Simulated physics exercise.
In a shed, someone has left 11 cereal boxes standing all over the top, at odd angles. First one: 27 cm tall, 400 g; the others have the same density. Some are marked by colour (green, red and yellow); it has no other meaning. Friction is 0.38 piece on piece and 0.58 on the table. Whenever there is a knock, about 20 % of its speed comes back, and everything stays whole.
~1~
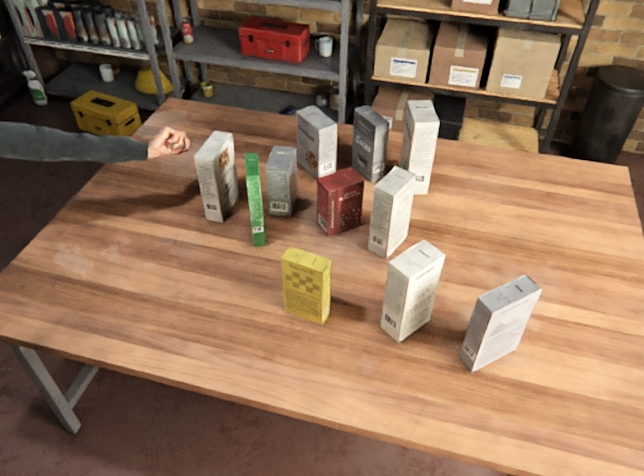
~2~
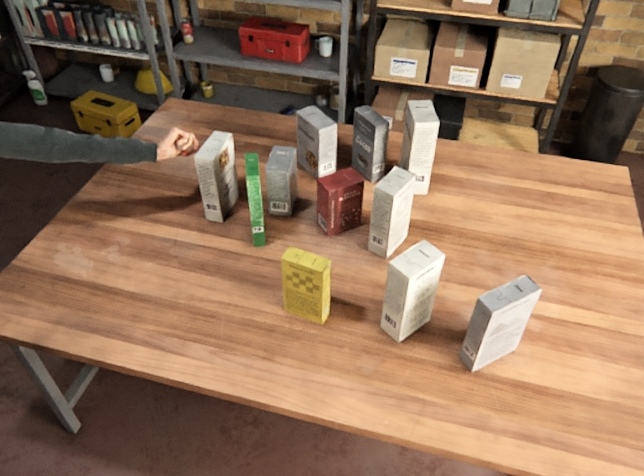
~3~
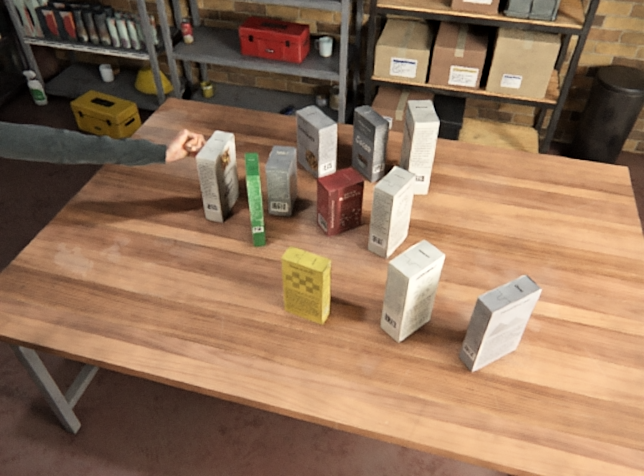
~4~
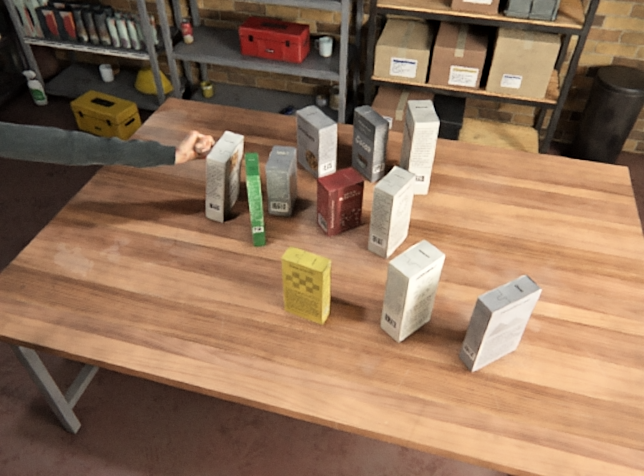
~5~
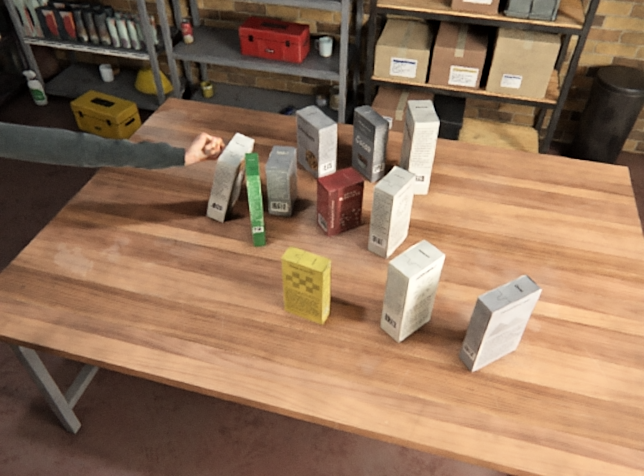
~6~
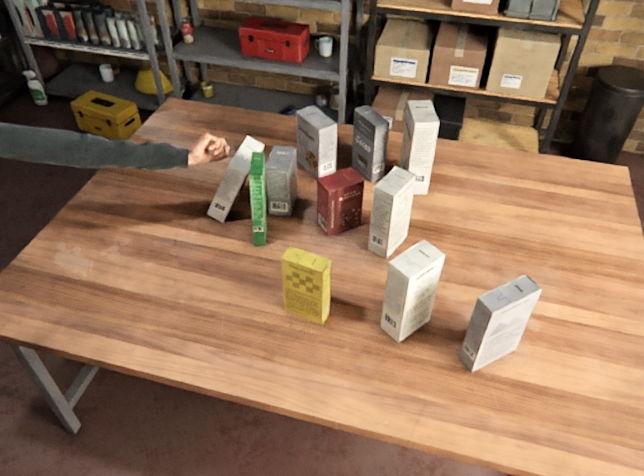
An arm in a dark sleeve reaches in from the left over a wooden table in a storeroom, seen from above by a still camera. Upright boxes stand scattered across it: white and grey ones, a thin green one at left, a red one mid-table and a yellow one nearer. The hand moves right and pushes the leftmost pale box, which tilts rightward toward the green box.
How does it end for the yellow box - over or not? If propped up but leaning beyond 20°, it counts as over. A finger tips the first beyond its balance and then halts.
It ends not over.
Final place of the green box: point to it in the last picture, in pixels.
About (290, 207).
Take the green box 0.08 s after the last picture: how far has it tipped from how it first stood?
Its tilt comes to about 5° at that moment.
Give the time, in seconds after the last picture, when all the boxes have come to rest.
Roughly 0.5 seconds.
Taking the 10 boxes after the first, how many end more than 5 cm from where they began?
By my tally, the number that shifted is 1.
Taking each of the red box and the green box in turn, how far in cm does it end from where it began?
Moved: Red 0, green 10.
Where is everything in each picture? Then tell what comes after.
In the first frame (places mark the middle of the side facing us), finger (185, 144) 58 mm from the first box; yellow box (302, 293); red box (346, 210); green box (257, 213); the rest undisturbed.
Finger (194, 145) 25 mm from the first box; yellow box (302, 293), in the second frame.
Finger (203, 147) pushing; yellow box (302, 293), in the third frame.
Finger (212, 148) pushing; yellow box (302, 293); the rest undisturbed, in the fourth frame.
Finger (221, 150) pushing; yellow box (302, 293); the rest undisturbed, in the fifth frame.
Finger (225, 150) stopped; yellow box (302, 293); green box (258, 213); red box (346, 210); the rest undisturbed, in the sixth frame.
Then, 0.08 s after the last picture, none of the 10 other boxes over, 1 disturbed; yellow box unmoved; green box leaning 7°.
Then, 0.20 s after the last picture, none of the 10 other boxes over, 1 disturbed; yellow box unmoved; green box leaning 19°.
Then, 0.32 s after the last picture, 1 of the 10 other boxes over; yellow box unmoved; green box leaning 38°.
At rest, 1 of the 10 other boxes over; yellow box unmoved; green box leaning 46°; red box unmoved. Nine left standing. As the last picture would show them, middles, yellow box near (307, 287), green box near (290, 207).
